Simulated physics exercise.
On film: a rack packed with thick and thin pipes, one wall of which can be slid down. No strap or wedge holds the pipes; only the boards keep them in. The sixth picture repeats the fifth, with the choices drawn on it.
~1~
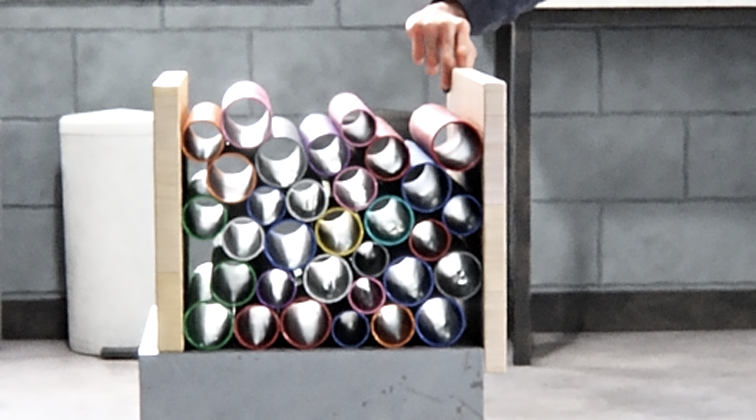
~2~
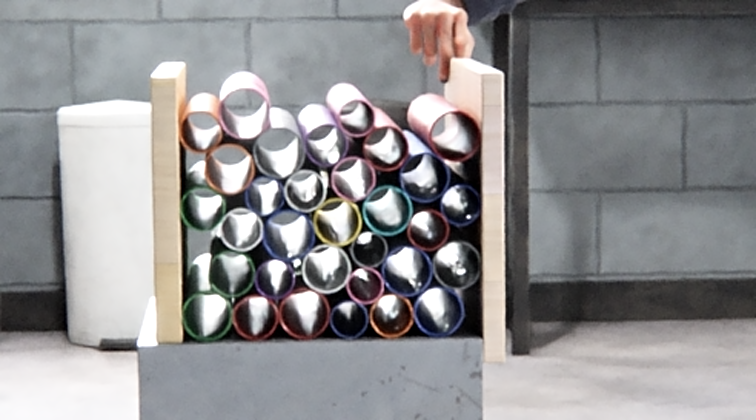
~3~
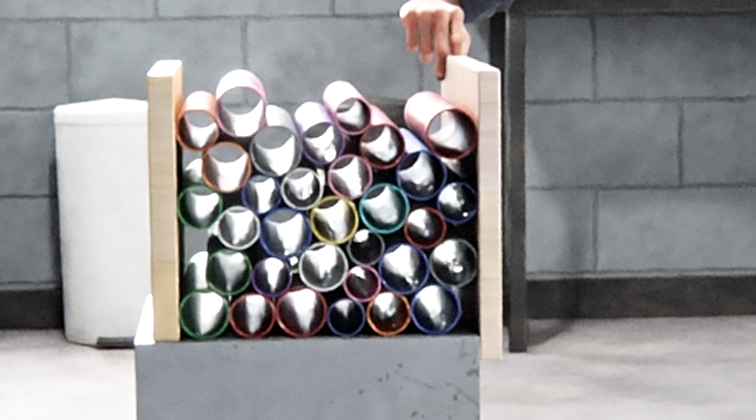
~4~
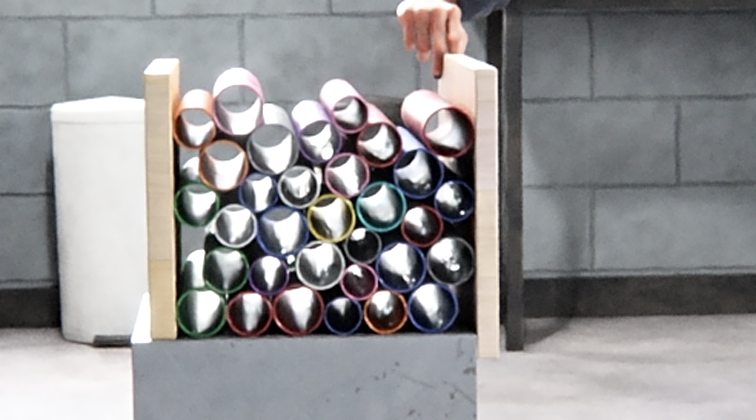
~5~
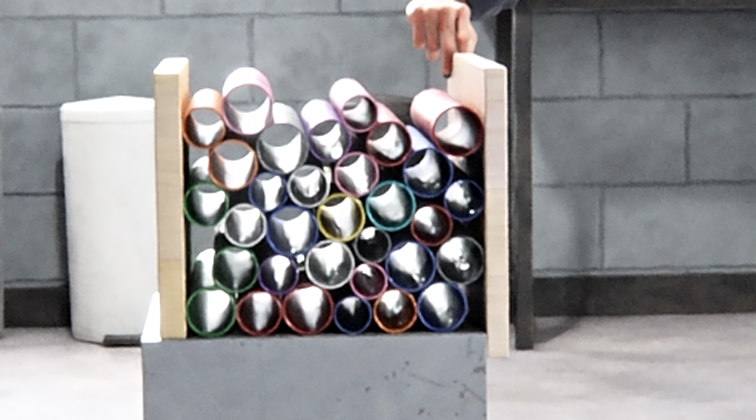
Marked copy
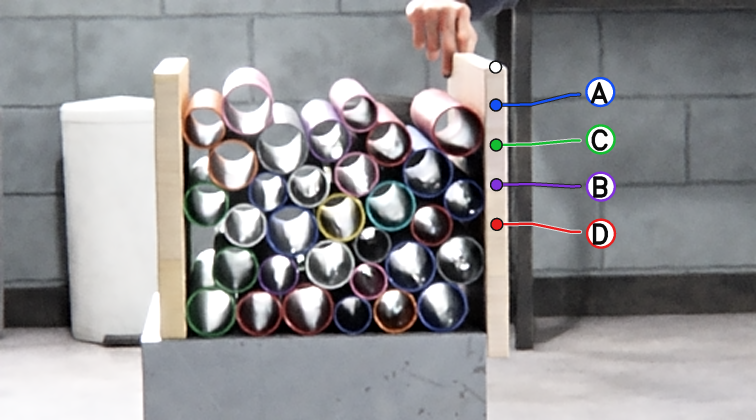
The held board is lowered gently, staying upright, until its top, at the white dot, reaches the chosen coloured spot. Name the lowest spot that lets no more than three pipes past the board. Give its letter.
It can be let down to D.
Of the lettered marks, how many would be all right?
Four of the four.
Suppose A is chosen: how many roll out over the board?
With A, none.
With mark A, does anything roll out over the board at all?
No, at A.
On the copy, A at (496, 105); B at (497, 185); C at (497, 145); D at (497, 224); the white dot at (496, 67).
On D. First, top of the board (484, 140).
Then, top of the board (485, 222).
Finally, top of the board (485, 224), one out over the board.
By contrast, A none out over the board; B none out over the board; C none out over the board.
